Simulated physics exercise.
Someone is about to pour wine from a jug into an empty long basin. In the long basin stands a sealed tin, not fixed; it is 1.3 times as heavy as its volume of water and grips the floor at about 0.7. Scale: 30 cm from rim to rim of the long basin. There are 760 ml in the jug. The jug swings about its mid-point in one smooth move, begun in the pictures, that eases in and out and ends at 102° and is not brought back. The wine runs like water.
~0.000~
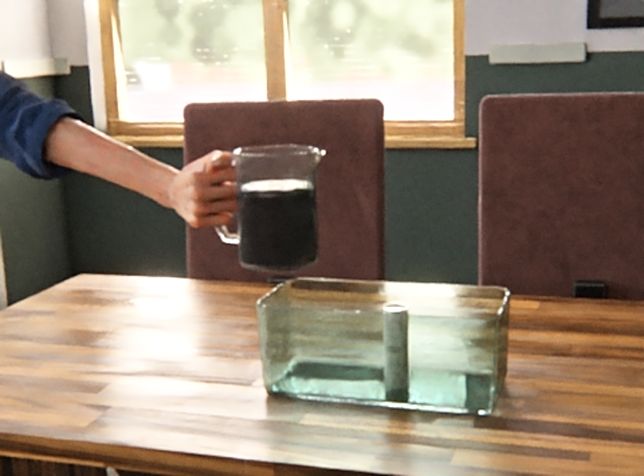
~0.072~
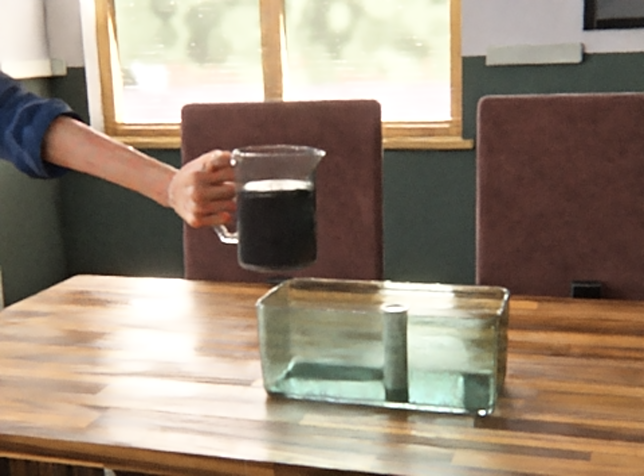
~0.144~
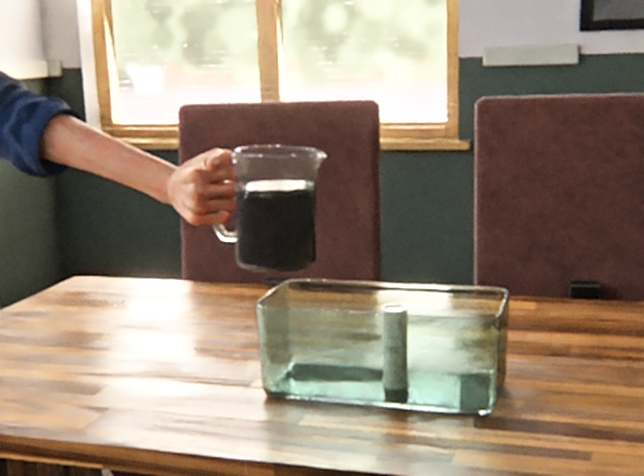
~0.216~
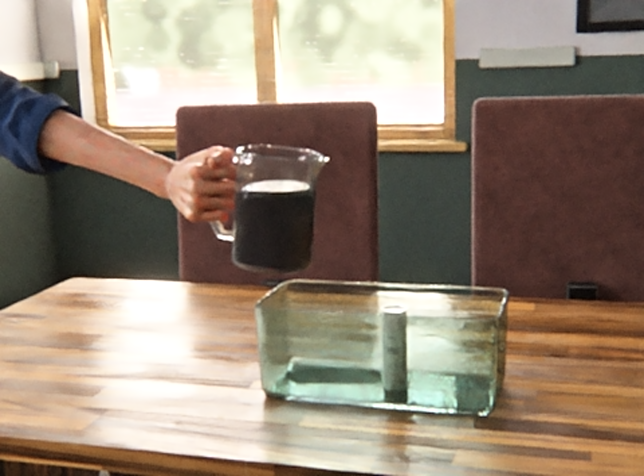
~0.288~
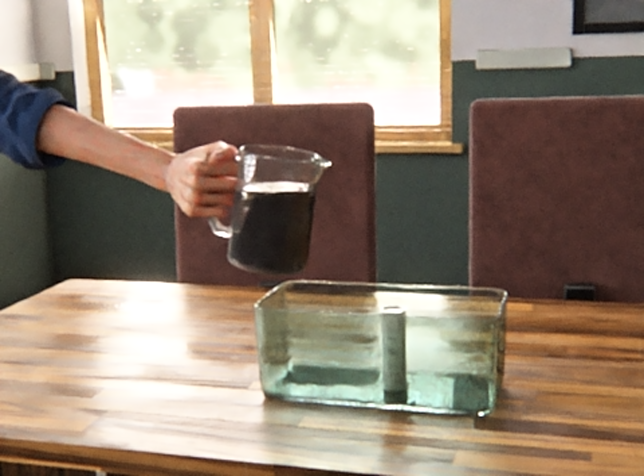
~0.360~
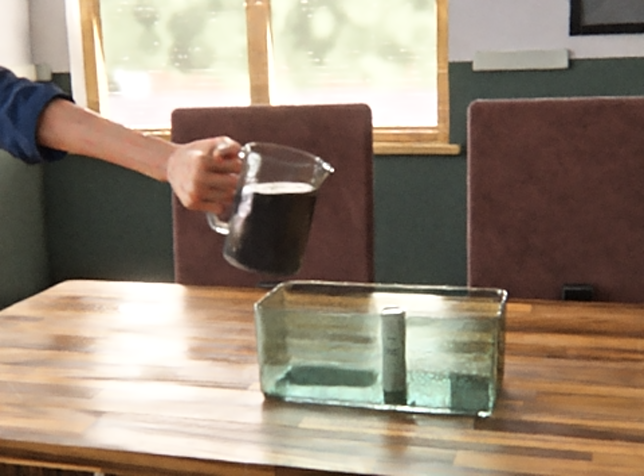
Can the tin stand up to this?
It falls.
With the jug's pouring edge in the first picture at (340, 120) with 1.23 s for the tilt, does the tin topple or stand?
Then it keeps standing.
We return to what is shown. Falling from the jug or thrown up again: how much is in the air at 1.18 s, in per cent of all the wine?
Near 16 in a hundred.
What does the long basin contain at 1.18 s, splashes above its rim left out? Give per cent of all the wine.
Near 34 in a hundred.
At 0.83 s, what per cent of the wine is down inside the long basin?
About 0 per cent.
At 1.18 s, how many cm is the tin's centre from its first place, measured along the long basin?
Some 0 cm.
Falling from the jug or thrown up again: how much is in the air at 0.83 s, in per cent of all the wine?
Near 5 in a hundred.
By 0.83 s the tilt is 64° and 95 per cent is still to pour; the tin stands where it began.
By 1.18 s the tilt is 94° and 49 per cent is still to pour; the tin stands where it began.
By 1.54 s the tilt is 102° and 9 per cent is still to pour; the tin lies on its side.
By 1.93 s the tilt is 102° and 1 per cent is still to pour; the tin lies on its side.
At rest the tin lies on its side.
